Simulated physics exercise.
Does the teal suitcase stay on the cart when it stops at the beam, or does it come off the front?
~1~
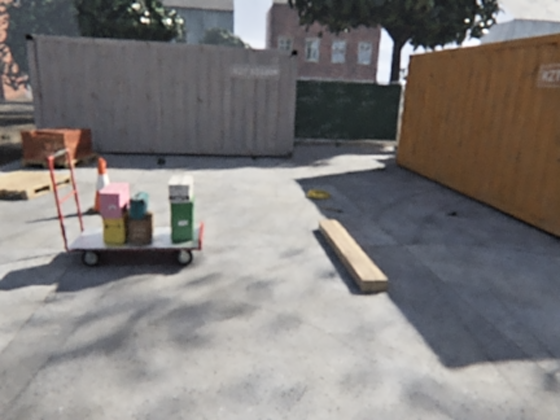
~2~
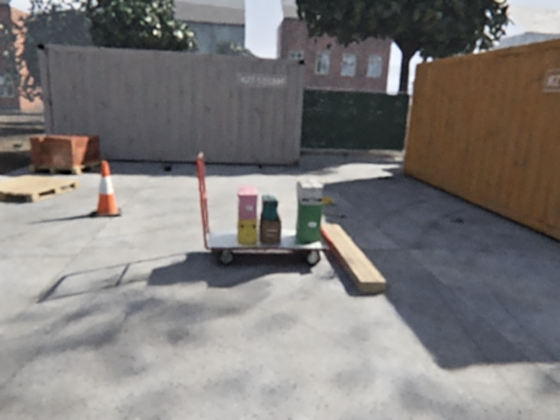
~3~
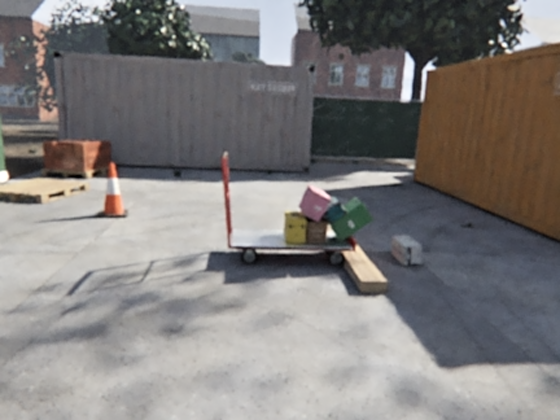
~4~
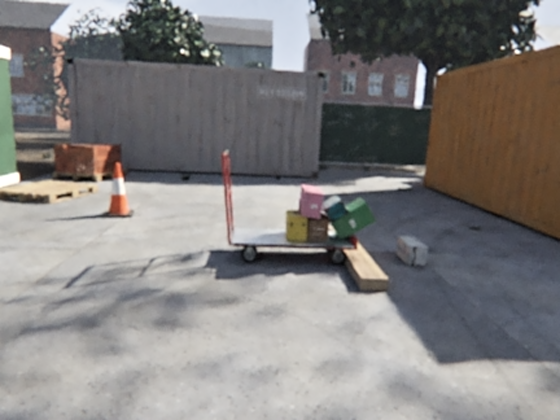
The teal suitcase stays on the cart. It tips forward and ends up leaning among the other pieces near the front.
